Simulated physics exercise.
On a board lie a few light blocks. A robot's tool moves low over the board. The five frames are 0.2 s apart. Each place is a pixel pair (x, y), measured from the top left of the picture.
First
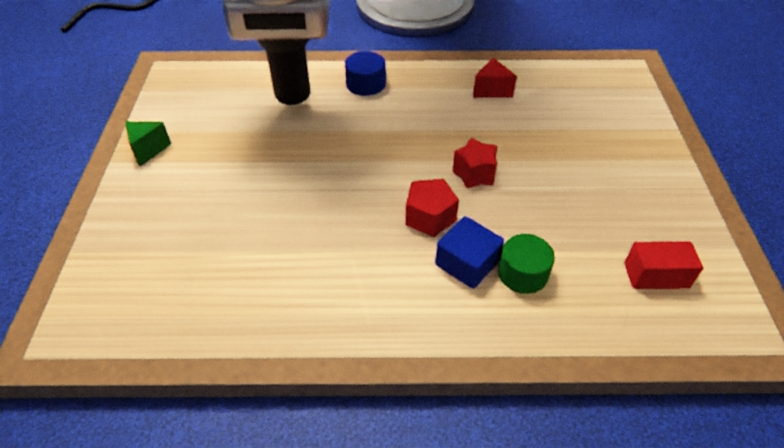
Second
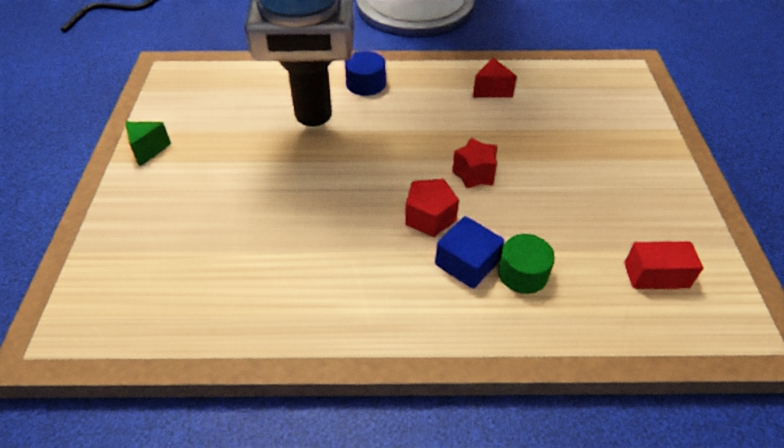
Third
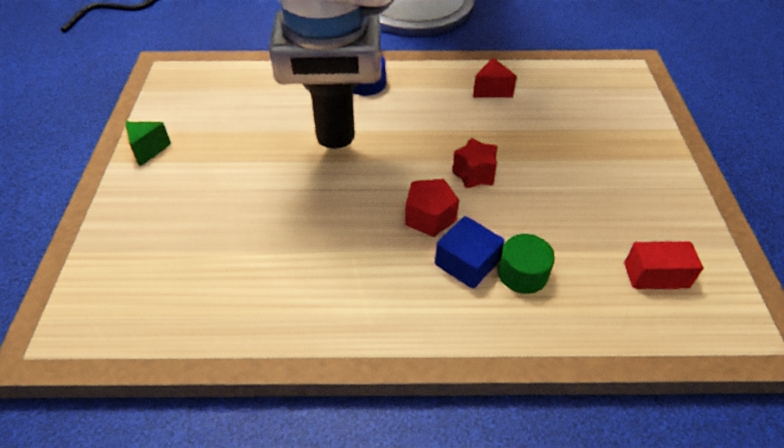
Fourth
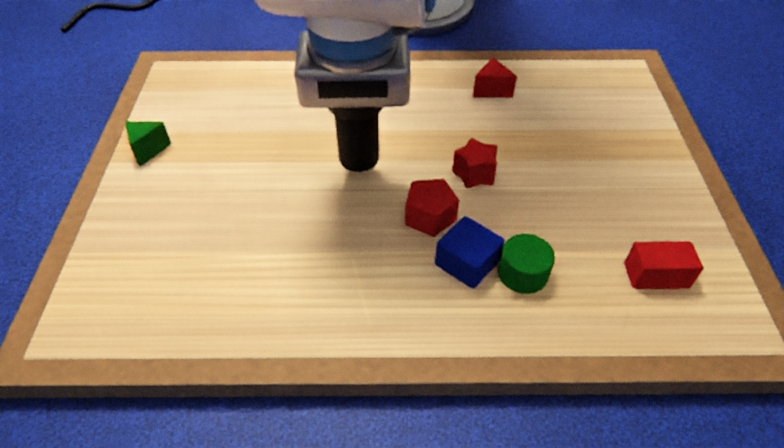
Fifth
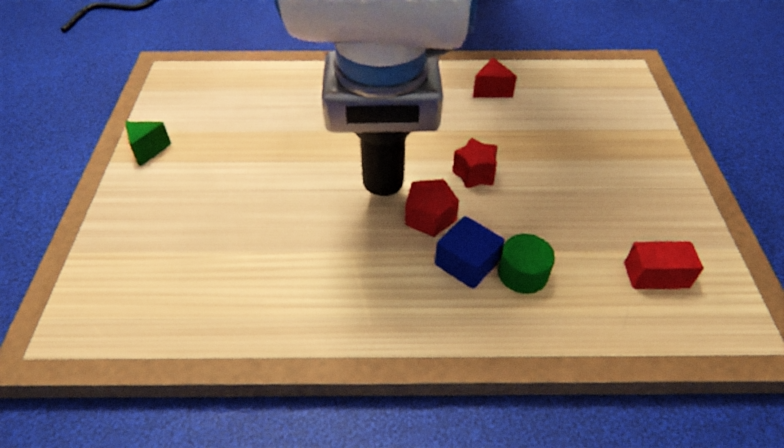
A robot arm's dark tool moves steadily down and to the right over a wooden board, passing in front of the blue cylinder and nearing the red pentagon, while the scattered red, blue and green blocks stay still.
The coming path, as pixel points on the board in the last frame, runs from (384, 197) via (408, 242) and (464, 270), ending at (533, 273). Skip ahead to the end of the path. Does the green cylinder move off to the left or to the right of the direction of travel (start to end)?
Off to the left side.
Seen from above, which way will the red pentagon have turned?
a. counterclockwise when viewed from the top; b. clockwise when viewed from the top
The answer is a.
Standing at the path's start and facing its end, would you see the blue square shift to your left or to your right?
Left side.
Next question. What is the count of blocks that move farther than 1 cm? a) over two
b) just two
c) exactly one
I'll go with a - over two.
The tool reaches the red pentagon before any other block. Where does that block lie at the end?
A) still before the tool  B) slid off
Answer: B.
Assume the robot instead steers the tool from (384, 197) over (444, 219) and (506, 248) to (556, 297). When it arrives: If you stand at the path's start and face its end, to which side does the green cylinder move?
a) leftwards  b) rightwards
Answer: B.
On the path given first. One third of the way, tool at (409, 228); red pentagon at (449, 201), turned 25° anticlockwise; green cylinder at (533, 255).
Two thirds of the way, tool at (467, 256); red pentagon at (450, 201), turned 30° anticlockwise; blue square at (517, 241), turned 40° anticlockwise; green cylinder at (571, 257).
At the end, tool at (538, 259); red pentagon at (450, 201), turned 30° anticlockwise; blue square at (576, 231), turned 80° anticlockwise; green cylinder at (629, 254); red rectangular block at (690, 257), turned 15° anticlockwise.
